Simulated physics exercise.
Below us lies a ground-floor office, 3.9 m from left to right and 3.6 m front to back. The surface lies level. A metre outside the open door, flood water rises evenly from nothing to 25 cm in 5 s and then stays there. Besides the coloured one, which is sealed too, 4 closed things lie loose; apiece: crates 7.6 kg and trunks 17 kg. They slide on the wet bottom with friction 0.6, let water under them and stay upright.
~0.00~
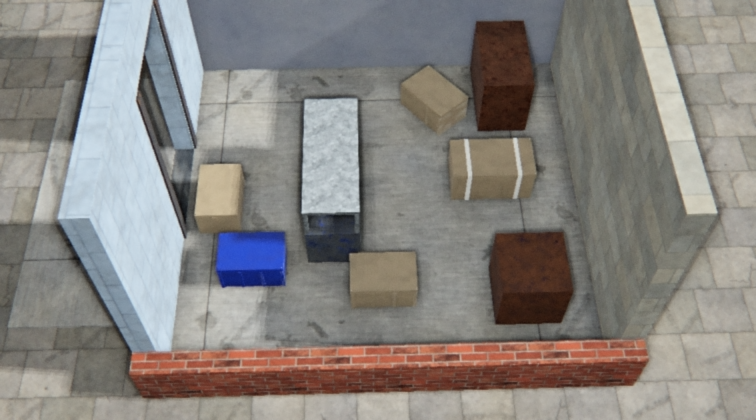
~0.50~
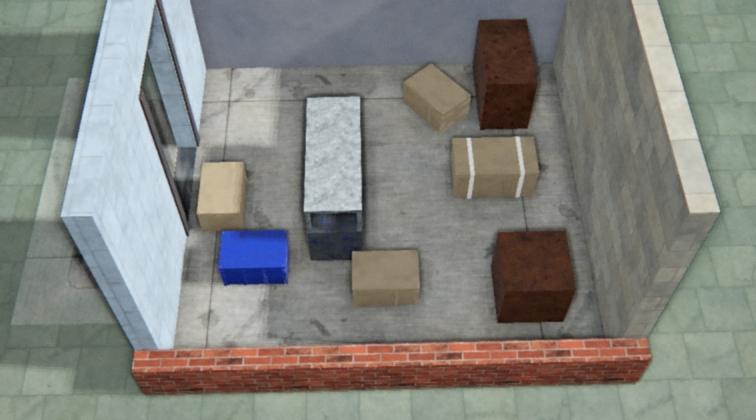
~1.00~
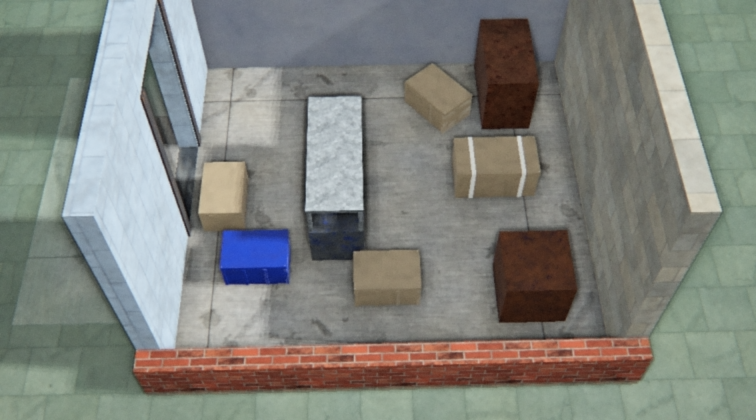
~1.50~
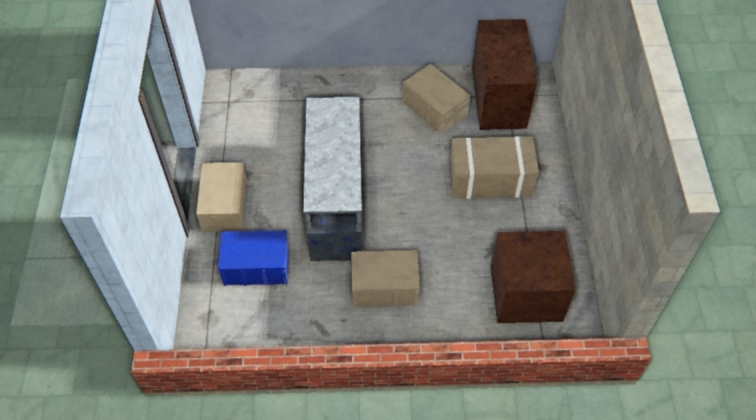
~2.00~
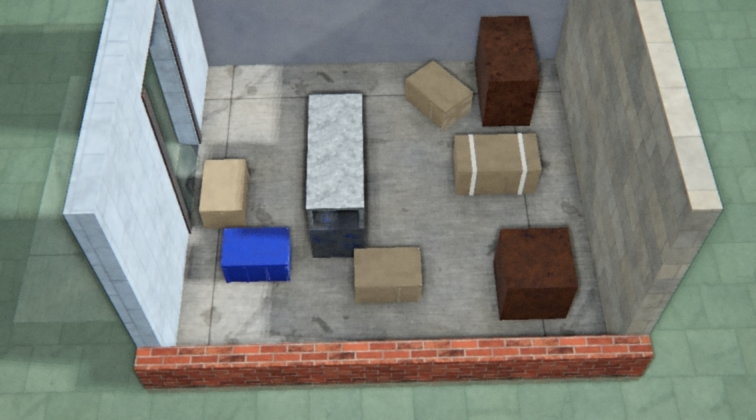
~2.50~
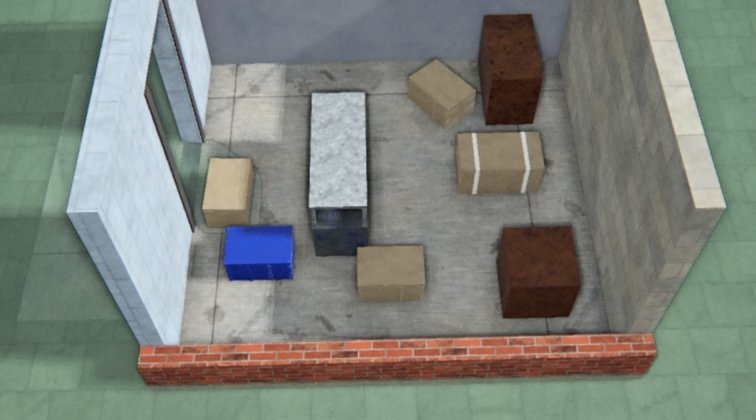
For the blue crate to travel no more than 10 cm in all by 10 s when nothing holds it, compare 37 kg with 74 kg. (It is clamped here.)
I expect that only the higher weight holds it.
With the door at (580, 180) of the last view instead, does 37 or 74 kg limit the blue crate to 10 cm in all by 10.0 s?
In that case the lower weight is enough.
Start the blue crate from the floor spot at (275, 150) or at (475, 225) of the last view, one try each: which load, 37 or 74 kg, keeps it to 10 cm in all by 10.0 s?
In that order: Only the larger holds; the smaller is enough.
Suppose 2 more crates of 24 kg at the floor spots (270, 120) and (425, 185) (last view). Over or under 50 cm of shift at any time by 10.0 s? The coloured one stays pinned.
In that order: Over, less.
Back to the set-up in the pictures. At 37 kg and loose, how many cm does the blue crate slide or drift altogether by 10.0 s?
About 40 cm.
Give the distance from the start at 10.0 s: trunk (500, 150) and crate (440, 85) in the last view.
In turn: 80 cm, 150 cm.
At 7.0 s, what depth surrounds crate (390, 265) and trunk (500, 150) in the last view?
Roughly 1 and 3 cm.
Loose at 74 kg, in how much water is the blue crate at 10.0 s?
Roughly 14 cm.
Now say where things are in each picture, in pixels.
The first picture shows the blue crate at (251, 251), on the bottom; 0.0 m2 under water; 0 of 5 have shifted.
The second picture shows the blue crate at (253, 249) rests on the ground; 0.0 m2 under water; 0 of 5 have shifted.
The third picture shows the blue crate at (255, 249), on the bottom; 0.0 m2 under water; 0 of 5 have shifted.
The fourth picture shows the blue crate at (253, 249) rests on the ground; water covers 0.0 m2; 0 of 5 have shifted.
The fifth picture shows the blue crate at (255, 246) rests on the ground; 0.0 m2 under water; 0 of 5 have shifted.
The sixth picture shows the blue crate at (258, 245), on the bottom; water covers 0.3 m2; 0 of 5 have shifted.
After 3.5 s the blue crate would be 0 cm from its start with 37 kg and 0 cm from its start with 74 kg; 1 cm of water round it then.
After 4.5 s the blue crate would be 0 cm from its start with 37 kg and 0 cm from its start with 74 kg; 4 cm of water round it then.
After 7.0 s the blue crate would be 13 cm from its start with 37 kg and 0 cm from its start with 74 kg; 9 cm of water round it then.
After 10.0 s the blue crate would be 37 cm from its start with 37 kg and 0 cm from its start with 74 kg; 14 cm of water round it then.
